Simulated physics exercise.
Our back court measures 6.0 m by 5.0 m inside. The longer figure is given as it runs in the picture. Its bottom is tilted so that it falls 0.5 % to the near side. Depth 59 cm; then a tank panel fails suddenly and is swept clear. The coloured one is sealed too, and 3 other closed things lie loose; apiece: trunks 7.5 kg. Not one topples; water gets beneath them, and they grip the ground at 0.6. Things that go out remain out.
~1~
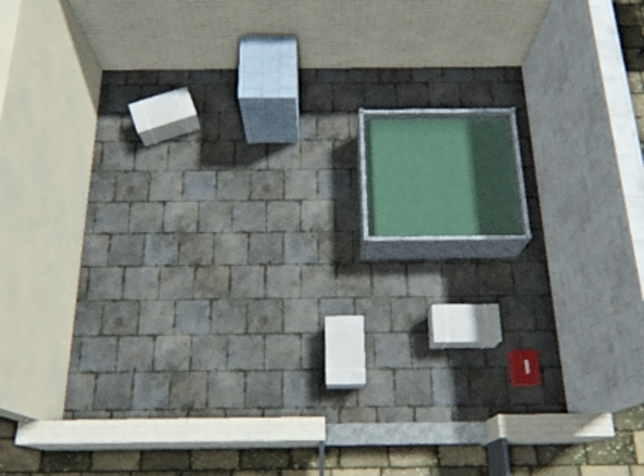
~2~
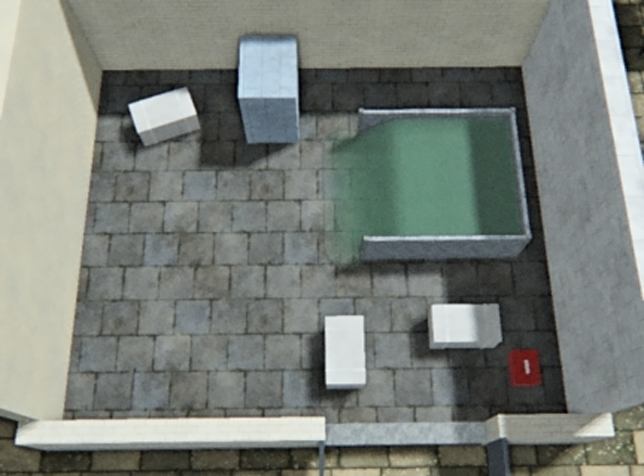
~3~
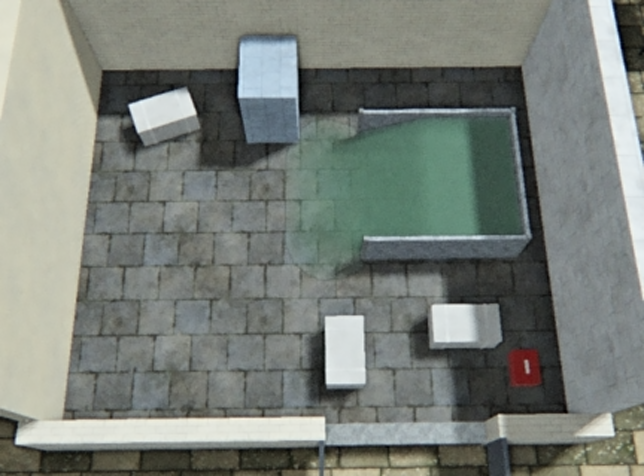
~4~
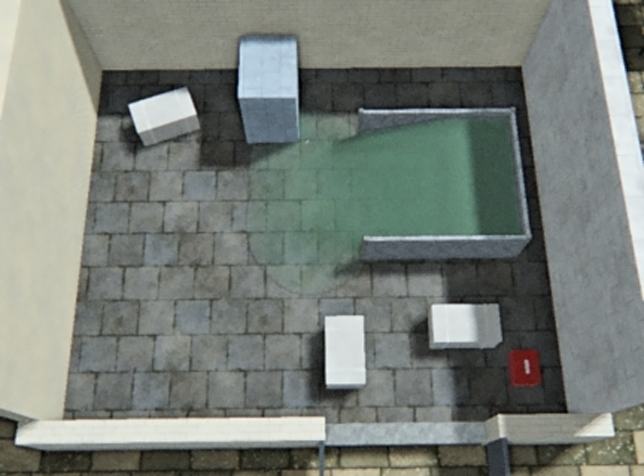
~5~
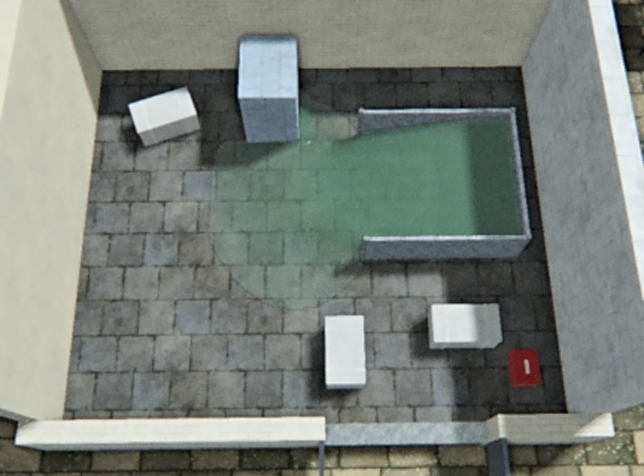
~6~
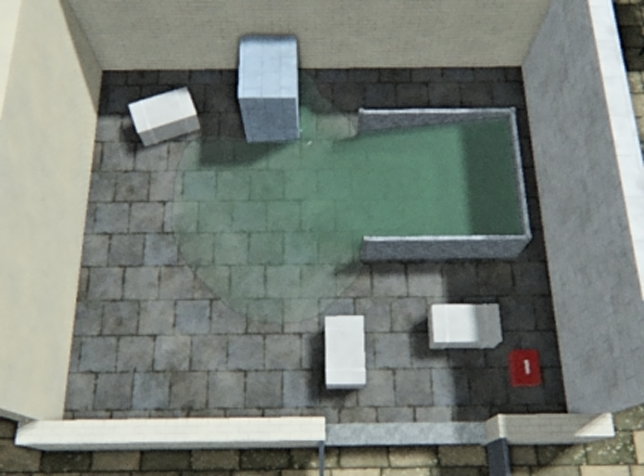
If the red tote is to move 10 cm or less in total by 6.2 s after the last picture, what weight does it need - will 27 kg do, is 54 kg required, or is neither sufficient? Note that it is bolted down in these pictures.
27 kg will do.
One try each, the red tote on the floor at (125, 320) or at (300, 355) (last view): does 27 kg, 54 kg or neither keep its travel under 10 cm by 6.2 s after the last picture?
One by one: Heavier mass alone; lighter mass suffices.
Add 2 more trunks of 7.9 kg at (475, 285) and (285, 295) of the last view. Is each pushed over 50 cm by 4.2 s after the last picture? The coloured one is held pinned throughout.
Taking them one by one: Below the mark; above the mark.
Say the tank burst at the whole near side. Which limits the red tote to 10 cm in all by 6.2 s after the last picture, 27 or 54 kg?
In that case just the heavier mass works.
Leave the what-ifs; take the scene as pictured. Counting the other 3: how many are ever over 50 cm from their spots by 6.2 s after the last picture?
That comes to 3.
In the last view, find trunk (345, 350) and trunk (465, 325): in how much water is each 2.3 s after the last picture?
0 and 0 cm.
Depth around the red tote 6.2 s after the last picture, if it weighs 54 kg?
Close to 8 cm deep.
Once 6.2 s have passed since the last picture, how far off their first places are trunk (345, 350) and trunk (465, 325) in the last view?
So the first is off by 200 centimetres, the second by 80 centimetres.
Then, 0.6 s after the last picture the red tote would be 0 cm from its start with 27 kg and 0 cm from its start with 54 kg; 0 cm of water round it then.
Then, 2.3 s after the last picture the red tote would be 0 cm from its start with 27 kg and 0 cm from its start with 54 kg; 0 cm of water round it then.
Then, 4.2 s after the last picture the red tote would be 0 cm from its start with 27 kg and 0 cm from its start with 54 kg; 0 cm of water round it then.
Then, 6.2 s after the last picture the red tote would be 0 cm from its start with 27 kg and 0 cm from its start with 54 kg; 8 cm of water round it then.
